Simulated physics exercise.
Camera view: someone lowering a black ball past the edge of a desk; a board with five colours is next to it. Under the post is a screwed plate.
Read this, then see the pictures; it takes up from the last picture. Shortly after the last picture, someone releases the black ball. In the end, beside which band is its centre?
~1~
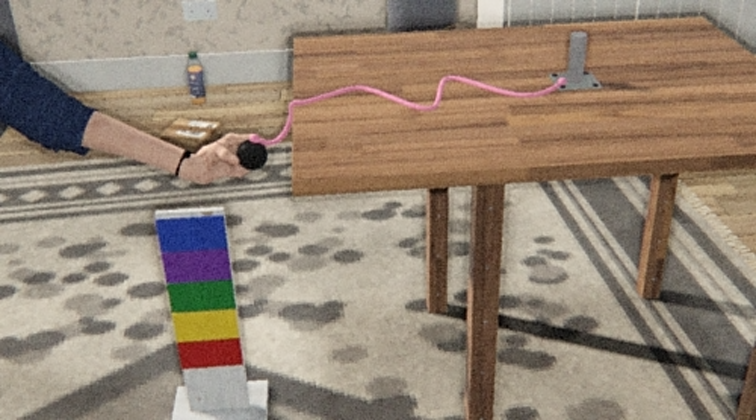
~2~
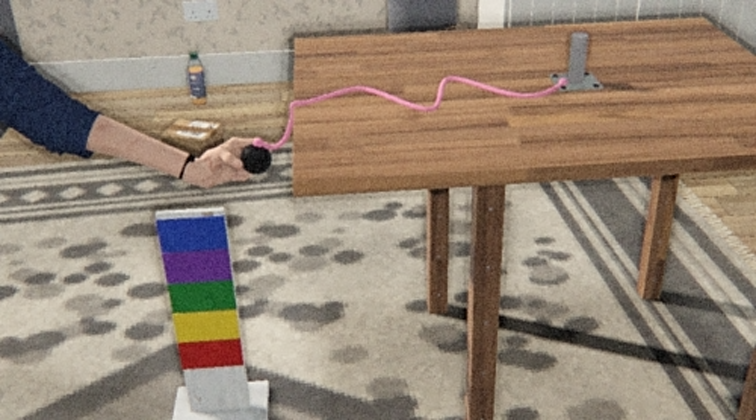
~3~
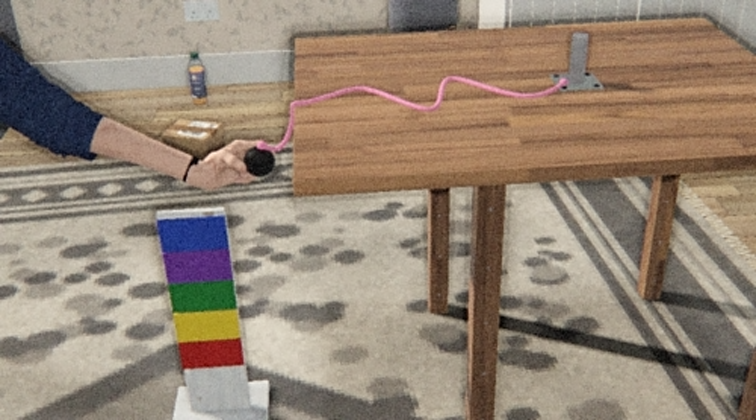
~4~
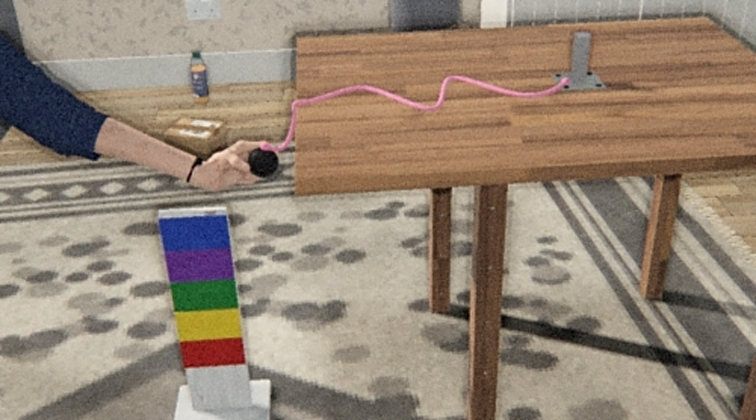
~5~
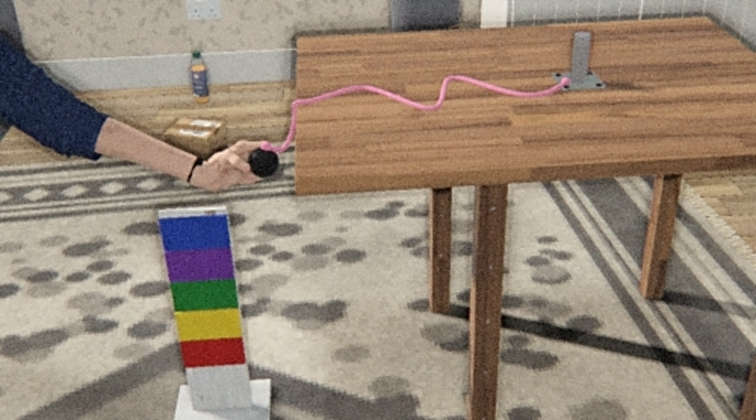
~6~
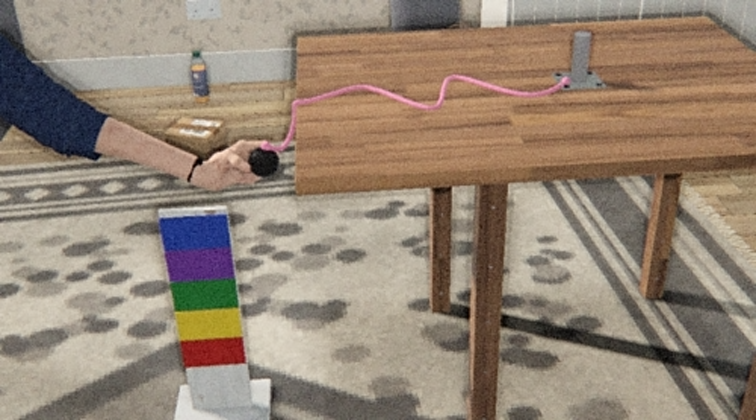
Beside green.
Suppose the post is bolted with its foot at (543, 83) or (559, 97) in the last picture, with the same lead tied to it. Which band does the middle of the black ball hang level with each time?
First try: Yellow; second try: Yellow.
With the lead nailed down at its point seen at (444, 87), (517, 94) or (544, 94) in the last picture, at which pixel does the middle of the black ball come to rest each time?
The three spots are (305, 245), (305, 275) and (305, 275), in that order.
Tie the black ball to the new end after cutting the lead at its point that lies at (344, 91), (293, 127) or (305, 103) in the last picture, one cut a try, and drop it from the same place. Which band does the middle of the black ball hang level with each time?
Taking them in turn: Above them all; purple; blue.
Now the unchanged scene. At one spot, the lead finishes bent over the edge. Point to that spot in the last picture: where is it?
Roughly (401, 99).
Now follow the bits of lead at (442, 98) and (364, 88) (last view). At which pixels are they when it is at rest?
At (367, 96), then (298, 150).
Soon after, ball near (326, 271); level with green.
After that, ball near (297, 284); level with green.
In the end, ball near (309, 282); level with green. Its centre hangs level with the green band.
